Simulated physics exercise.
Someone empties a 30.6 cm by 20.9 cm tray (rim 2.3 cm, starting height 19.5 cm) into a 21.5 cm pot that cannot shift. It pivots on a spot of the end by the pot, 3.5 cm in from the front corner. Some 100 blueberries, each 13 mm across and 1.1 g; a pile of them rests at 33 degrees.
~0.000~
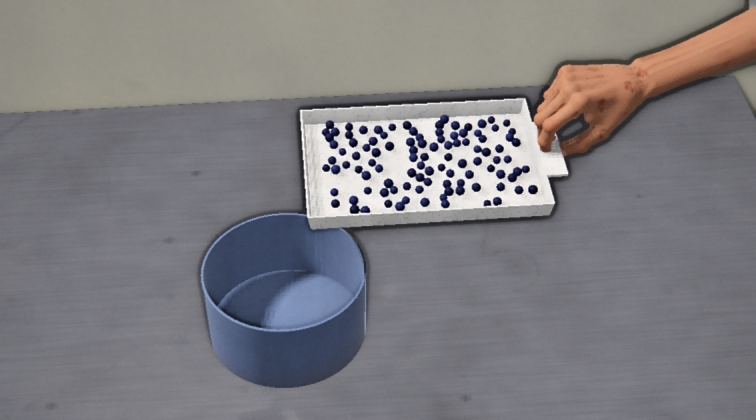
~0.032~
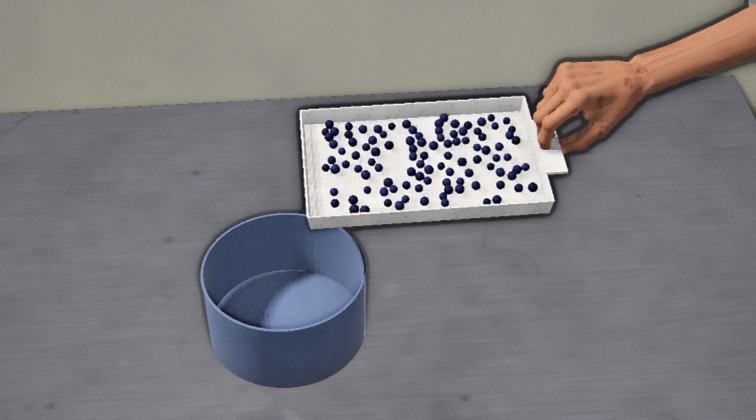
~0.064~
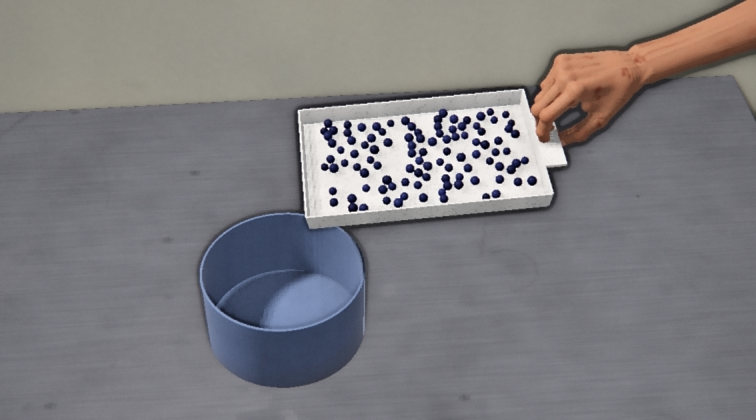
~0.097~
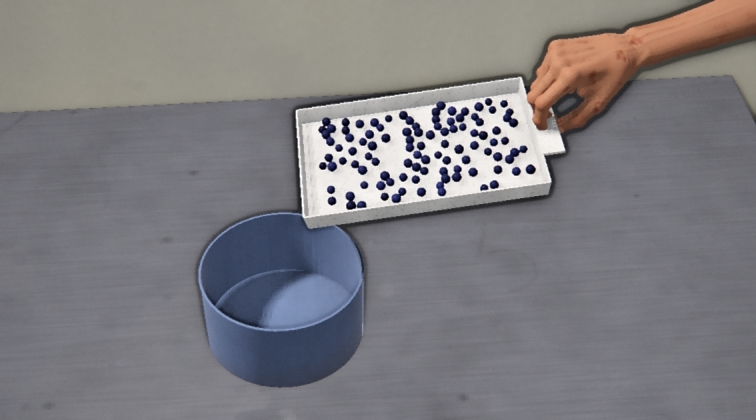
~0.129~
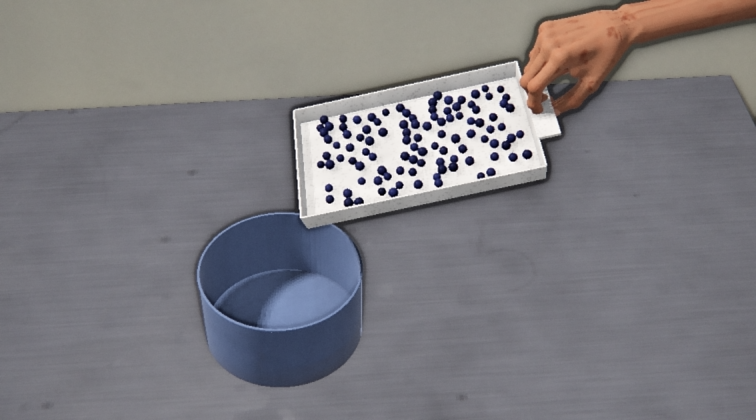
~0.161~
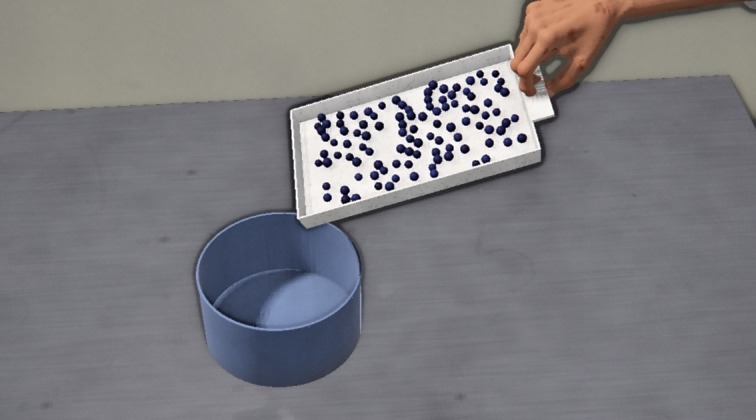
A hand raising the right end of a white tray of scattered dark blue berries, tilting it beside a blue pot.
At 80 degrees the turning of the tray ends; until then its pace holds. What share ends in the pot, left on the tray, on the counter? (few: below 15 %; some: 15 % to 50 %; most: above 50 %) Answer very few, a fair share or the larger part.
Pot: A fair share, tray: A fair share, counter: A fair share.
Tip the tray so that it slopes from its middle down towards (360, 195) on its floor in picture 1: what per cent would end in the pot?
Some 80 per cent.
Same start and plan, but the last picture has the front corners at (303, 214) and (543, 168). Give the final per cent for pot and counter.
Pot 10, counter 10.
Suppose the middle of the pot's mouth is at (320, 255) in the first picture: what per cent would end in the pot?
About 20 per cent.
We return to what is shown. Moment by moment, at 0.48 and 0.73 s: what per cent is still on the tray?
About 100, 30.
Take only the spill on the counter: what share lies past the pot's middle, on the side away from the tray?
Some 100 per cent.
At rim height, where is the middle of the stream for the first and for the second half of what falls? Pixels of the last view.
First near (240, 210), later near (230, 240).
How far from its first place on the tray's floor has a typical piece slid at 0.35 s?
About 2 cm.
After 0.35 s, tilt 50 degrees; the tray holds 100 %, the pot 0 %.
Then, at 0.48 s, tilt 72 degrees; the tray holds 100 %, the pot 0 %.
After 0.73 s, tilt 80 degrees; the tray holds 30 %, the pot 35 %.
By 1.6 s all is still; pot 35 %, tray 30 %, counter 35 %.
